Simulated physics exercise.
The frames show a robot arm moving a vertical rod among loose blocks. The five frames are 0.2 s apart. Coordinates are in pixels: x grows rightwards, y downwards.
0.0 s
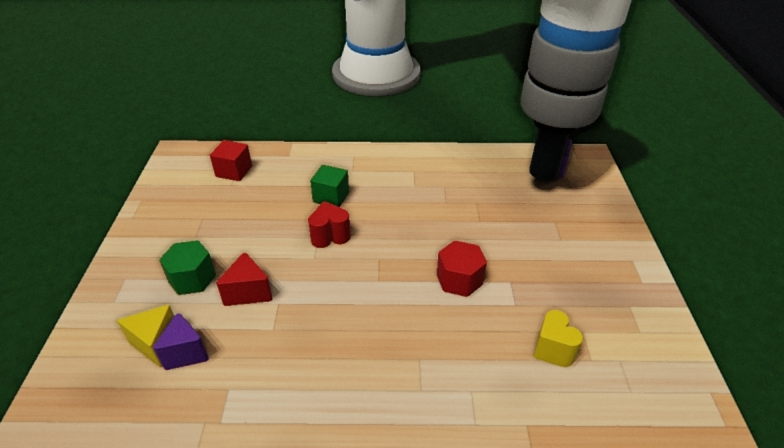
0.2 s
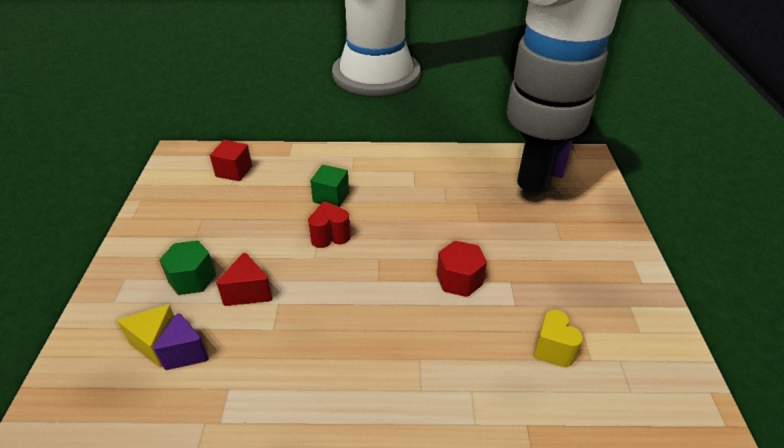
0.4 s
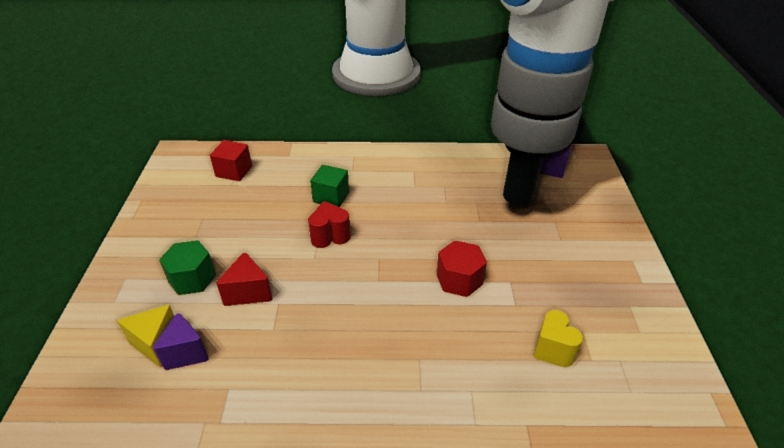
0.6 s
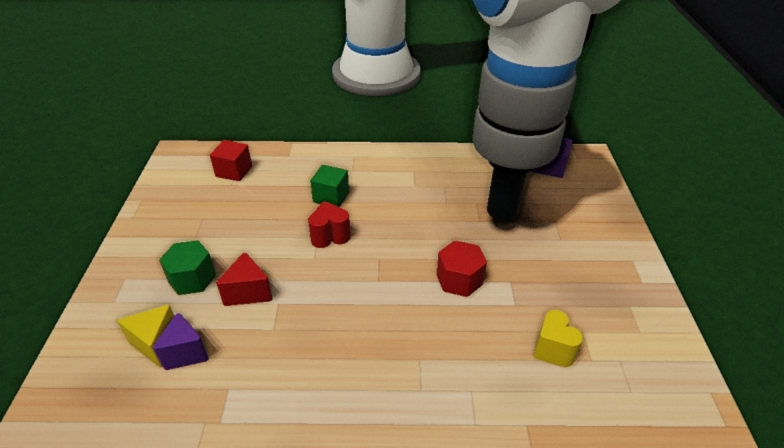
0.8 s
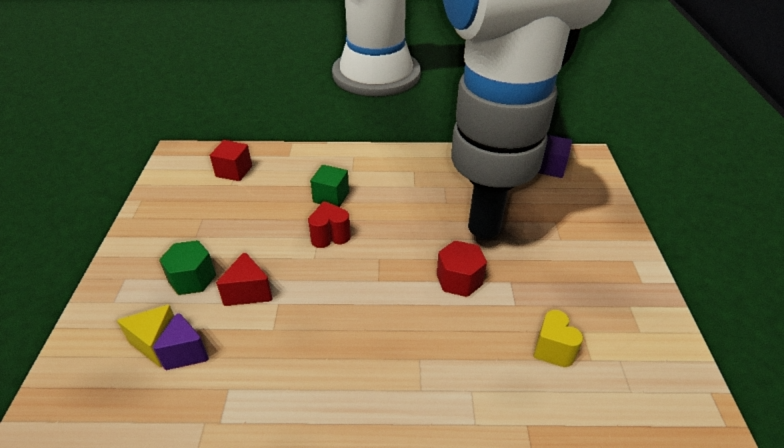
A light wooden board on a dark green surface is seen from above at an angle by a still camera. Red, green, yellow and purple blocks are spread across it, with a red hexagon right of centre, a yellow heart at lower right and a purple block at the back right. A robot arm moves its dark vertical rod steadily forward and left, from the back right to close behind the unmoving red hexagon.
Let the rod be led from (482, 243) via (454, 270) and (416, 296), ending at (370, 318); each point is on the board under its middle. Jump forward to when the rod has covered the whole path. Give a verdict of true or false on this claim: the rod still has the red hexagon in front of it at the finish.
This is false.
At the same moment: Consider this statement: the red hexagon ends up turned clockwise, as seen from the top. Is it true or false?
False.
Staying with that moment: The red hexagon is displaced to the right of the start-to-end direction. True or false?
False.
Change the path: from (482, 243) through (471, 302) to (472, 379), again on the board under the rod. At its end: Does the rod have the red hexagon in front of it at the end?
I expect not.
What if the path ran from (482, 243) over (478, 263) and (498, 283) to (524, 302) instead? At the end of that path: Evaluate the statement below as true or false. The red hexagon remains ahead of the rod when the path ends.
Verdict: False.
On the path given first. One third of the way, rod (456, 256); red hexagon (448, 276).
Two thirds of the way, rod (417, 282); red hexagon (432, 305), turned 40° anticlockwise.
At the end, rod (369, 303); red hexagon (431, 307), turned 50° anticlockwise.
